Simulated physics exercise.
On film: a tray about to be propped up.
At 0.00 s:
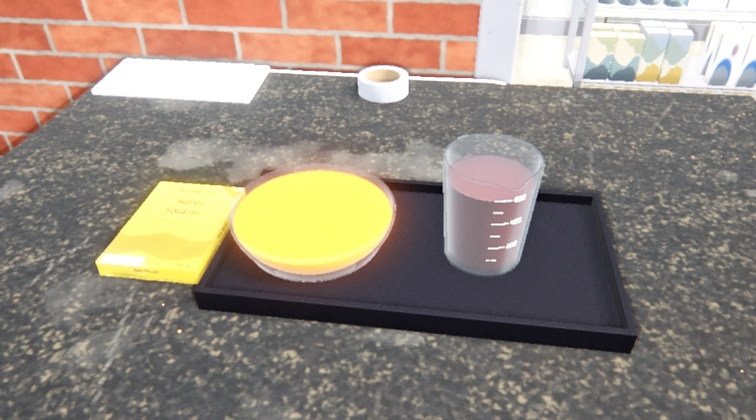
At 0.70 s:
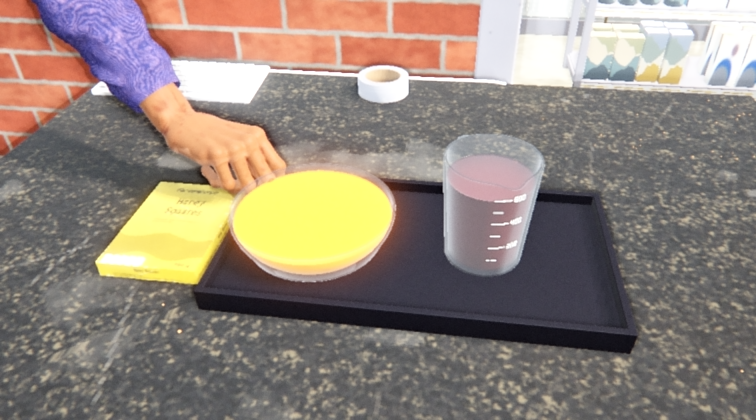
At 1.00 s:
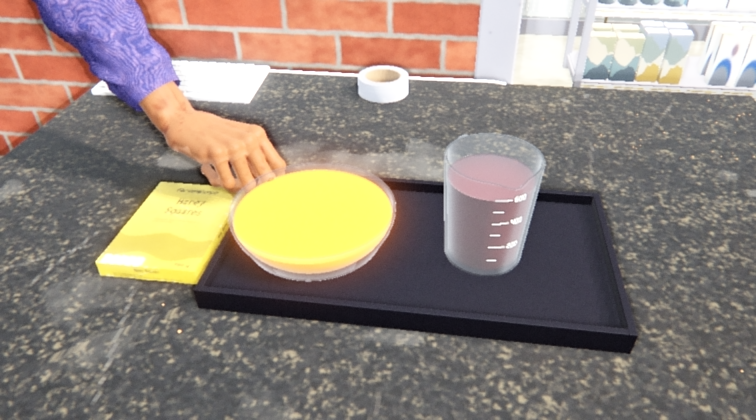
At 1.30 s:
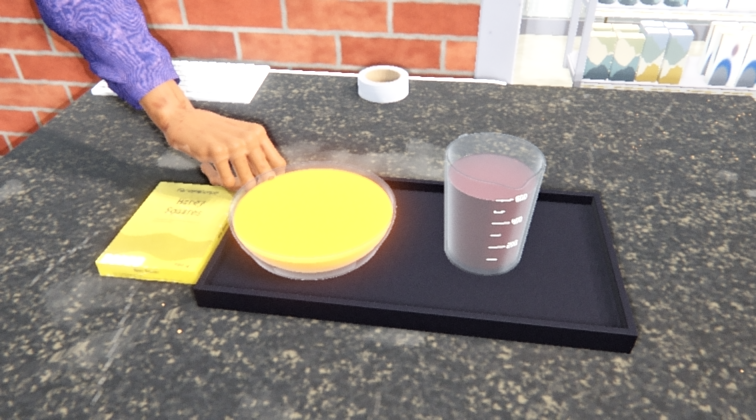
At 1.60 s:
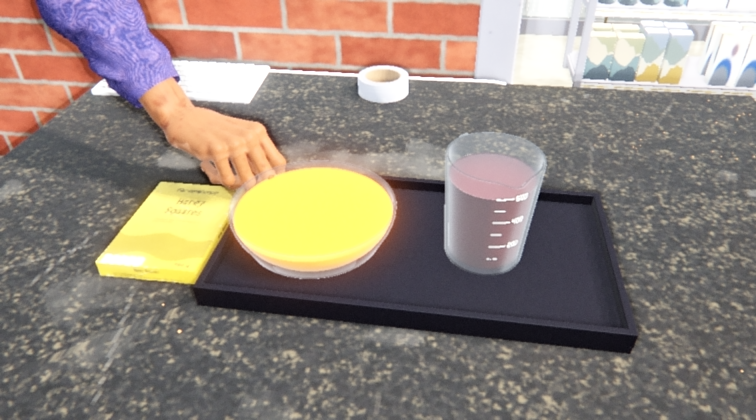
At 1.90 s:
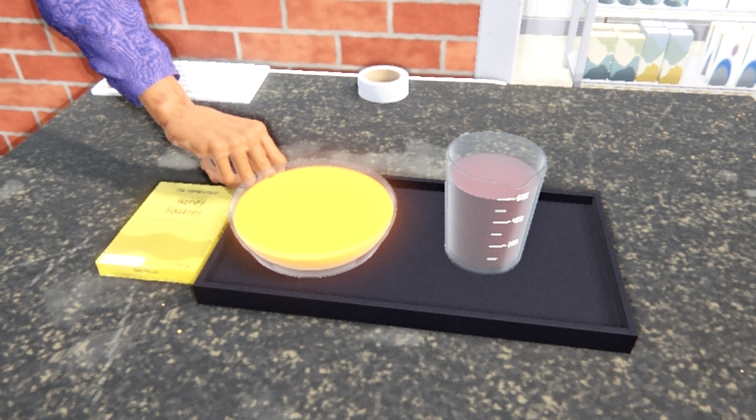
The clip shows a black tray holding a dish of glowing yellow liquid and a jug of dull pink liquid, beside a yellow packet. A hand reaches in from the left, takes the tray's end and raises it very slightly.
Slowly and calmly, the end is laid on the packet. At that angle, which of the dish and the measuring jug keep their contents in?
Dish - keeps it in, measuring jug - keeps it in.
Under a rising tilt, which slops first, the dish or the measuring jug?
The one on the left goes first.
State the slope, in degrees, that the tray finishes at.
It ends up tilted at around 3°.
After 2.6 s, the tray slopes by about 2°; dish, all is still inside; measuring jug, all is still inside.
After 3.4 s, the tray slopes by about 4°; dish, all is still inside; measuring jug, all is still inside.
After 4.6 s, the tray slopes by about 3°, resting on the packet; dish, all is still inside; measuring jug, all is still inside.
